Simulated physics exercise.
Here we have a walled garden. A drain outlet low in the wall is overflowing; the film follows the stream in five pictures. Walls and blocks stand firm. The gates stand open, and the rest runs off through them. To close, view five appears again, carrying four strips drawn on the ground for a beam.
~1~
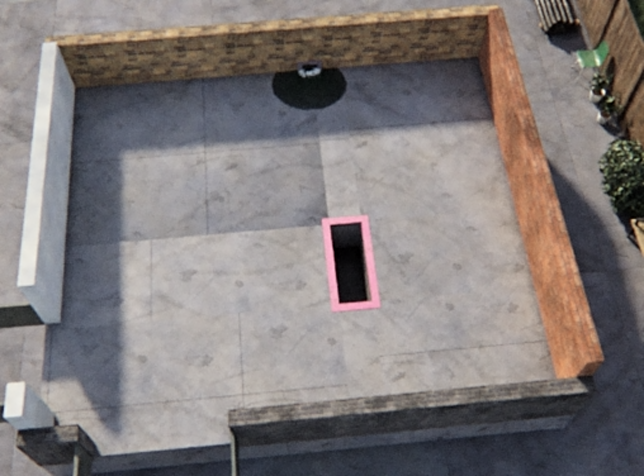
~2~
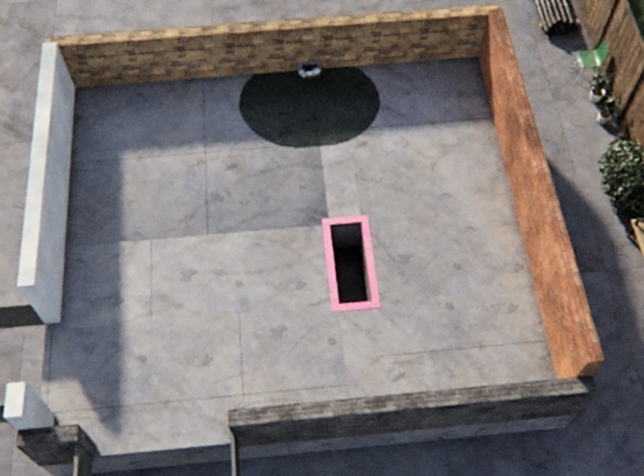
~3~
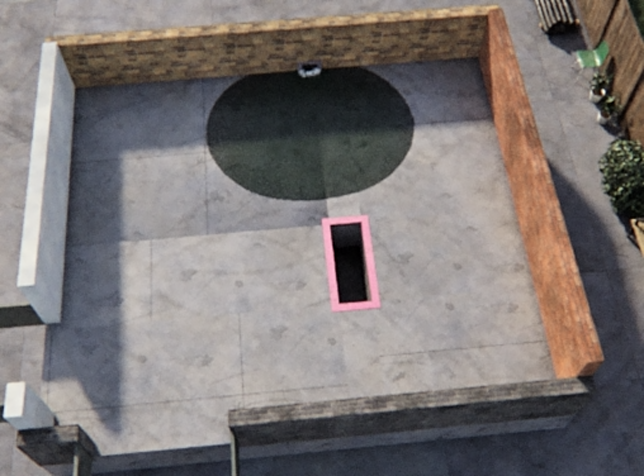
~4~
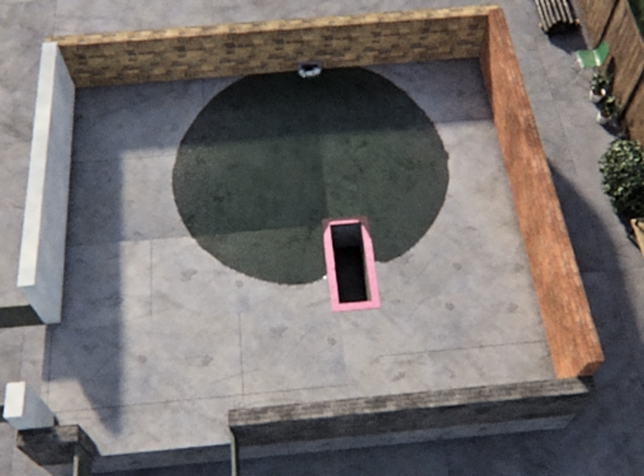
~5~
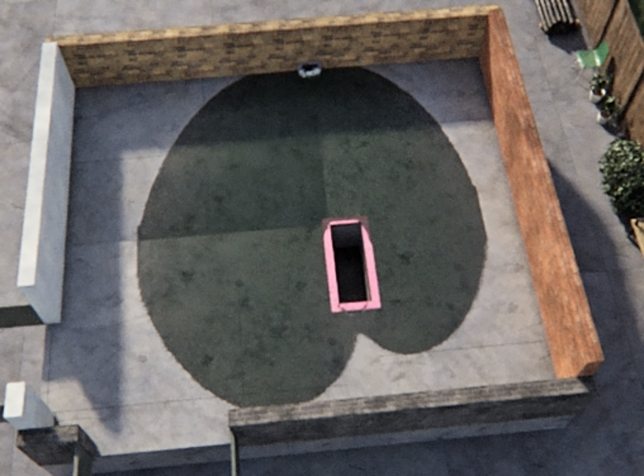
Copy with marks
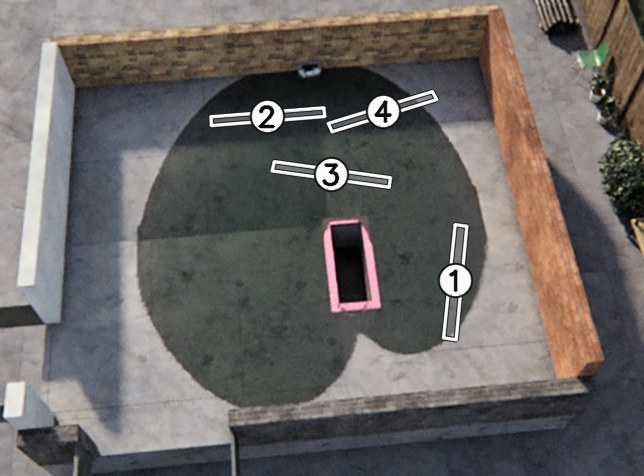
Walled garden seen from above, dark water spreading from the back wall across grey paving and around a pink-rimmed rectangular drain.
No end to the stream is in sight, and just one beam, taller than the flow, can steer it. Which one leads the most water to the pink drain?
1 works best here.
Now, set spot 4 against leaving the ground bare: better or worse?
Spot 4 is worse.
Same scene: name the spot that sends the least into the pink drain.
The answer is 3.
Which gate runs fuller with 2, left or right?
The right gate.
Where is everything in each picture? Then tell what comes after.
In the first picture, outfall at (310, 66); pink drain at (350, 262); open gate at (57, 367); open gate at (164, 434); 2 % of the ground under water, visible out to (323, 103); pink drain still dry.
In the second picture, 7 % of the ground under water, visible out to (327, 143); pink drain still dry.
In the third picture, 16 % of the ground under water, visible out to (268, 193); pink drain still dry.
In the fourth picture, 29 % of the ground under water, visible out to (245, 272); pink drain taking water.
In the fifth picture, 47 % of the ground under water, visible out to (263, 382); pink drain taking water.
In white, 1 from (449, 338) to (461, 225); 2 from (211, 121) to (324, 112); 3 from (273, 166) to (389, 182); 4 from (330, 127) to (434, 95).
Choosing 1, about 26 % of the stream goes into the pink drain, about 68 % out by the gates.
Choosing 2, about 16 % of the stream goes into the pink drain, about 80 % out by the gates.
Choosing 3, about 3 % of the stream goes into the pink drain, about 92 % out by the gates.
Choosing 4, about 15 % of the stream goes into the pink drain, about 76 % out by the gates.
